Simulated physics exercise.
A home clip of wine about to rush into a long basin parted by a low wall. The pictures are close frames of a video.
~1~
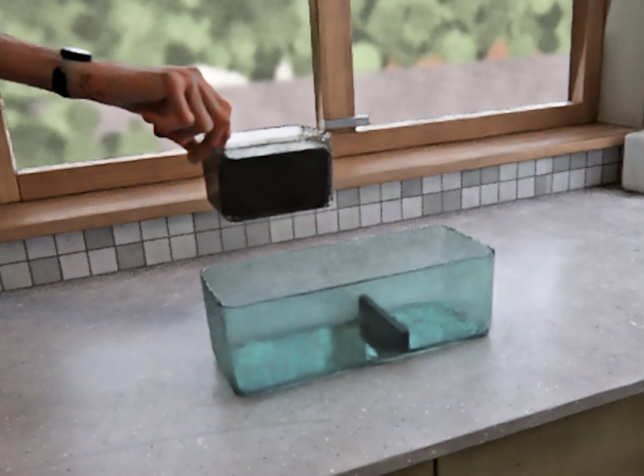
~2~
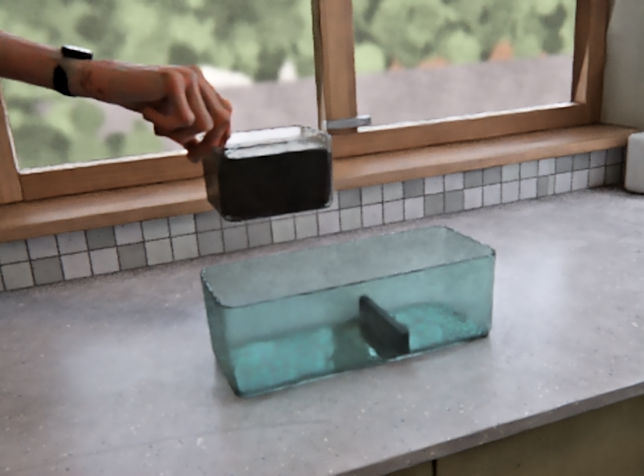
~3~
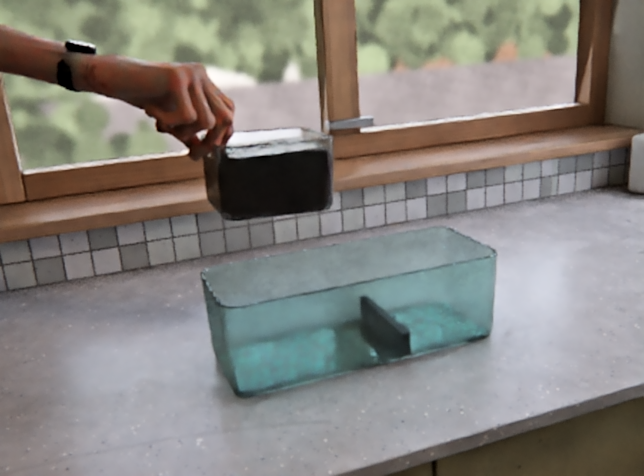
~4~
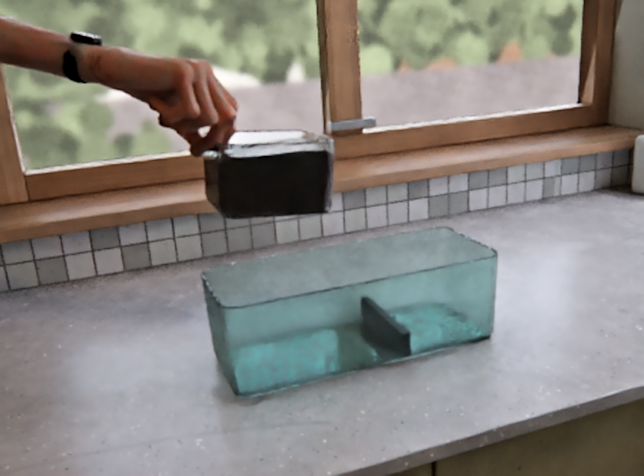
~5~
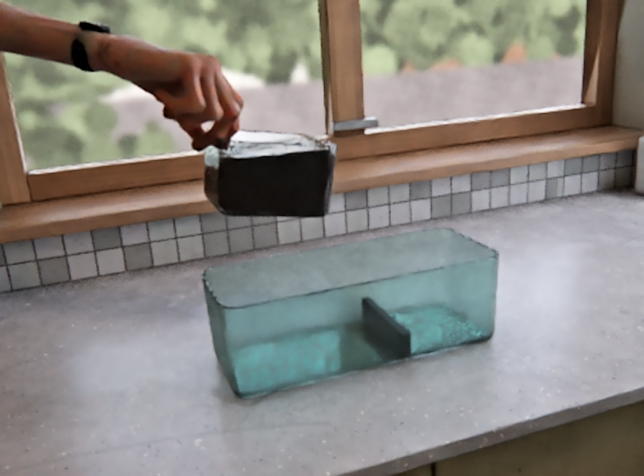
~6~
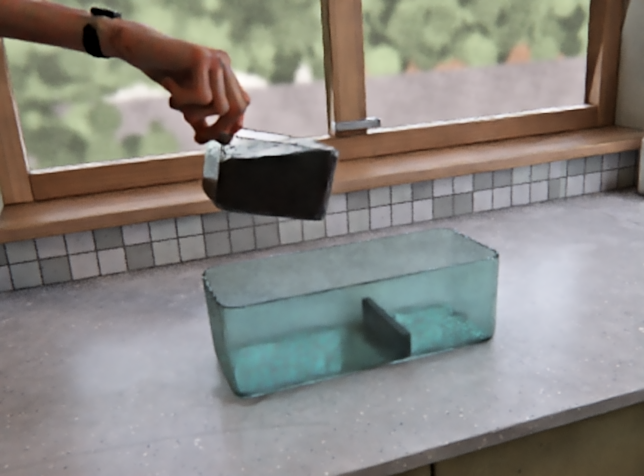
Hand holding a glass container of dark wine above a long divided basin on a counter, gradually tilting it to the right.
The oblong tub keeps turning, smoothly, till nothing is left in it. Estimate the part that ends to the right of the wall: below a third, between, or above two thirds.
It comes to from a third to two thirds.
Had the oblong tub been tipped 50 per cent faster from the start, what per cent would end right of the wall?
It comes to 45 per cent or so.
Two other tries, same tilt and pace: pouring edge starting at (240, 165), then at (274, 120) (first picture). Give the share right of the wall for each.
The first gives 20 %, the second 15 %.
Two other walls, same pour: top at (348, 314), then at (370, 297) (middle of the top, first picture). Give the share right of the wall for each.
First some 80, then 65 per cent.
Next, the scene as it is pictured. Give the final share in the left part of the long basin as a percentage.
Close to 50 per cent.
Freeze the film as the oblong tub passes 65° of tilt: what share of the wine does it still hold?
Close to 50 per cent.
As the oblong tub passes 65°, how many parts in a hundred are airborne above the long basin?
Close to 30 per cent.
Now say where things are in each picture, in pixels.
In the first picture, it leans 0°; its right rim is at (317, 131); the wine meets the walls at (209, 154) and (314, 141); the long basin's rim runs from (210, 289) to (469, 239); the wall's top is at (382, 312).
In the second picture, it leans 1°; its right rim is at (317, 132); the wine meets the walls at (210, 154) and (314, 141).
In the third picture, it leans 2°; its right rim is at (319, 134); the wine meets the walls at (210, 154) and (316, 142).
In the fourth picture, it leans 6°; its right rim is at (321, 138); the wine meets the walls at (212, 154) and (317, 144).
In the fifth picture, it leans 10°; its right rim is at (323, 142); the wine meets the walls at (213, 155) and (319, 143).
In the sixth picture, it leans 15°; its right rim is at (325, 147); the wine meets the walls at (214, 156) and (322, 144).
A moment on, the oblong tub is tipped part way and 52 per cent is still to pour, 3 is left of the wall and 16 right of it.
Next, the oblong tub is tipped on its side and 12 per cent is still to pour, 23 is left of the wall and 57 right of it.
Then the oblong tub is tipped right over and 1 per cent is still to pour, 46 is left of the wall and 51 right of it.
Later the oblong tub is tipped right over and 0 per cent is still to pour, 48 is left of the wall and 50 right of it.
Finally, 49 per cent lies left of the wall, 50 right of it and 1 outside.
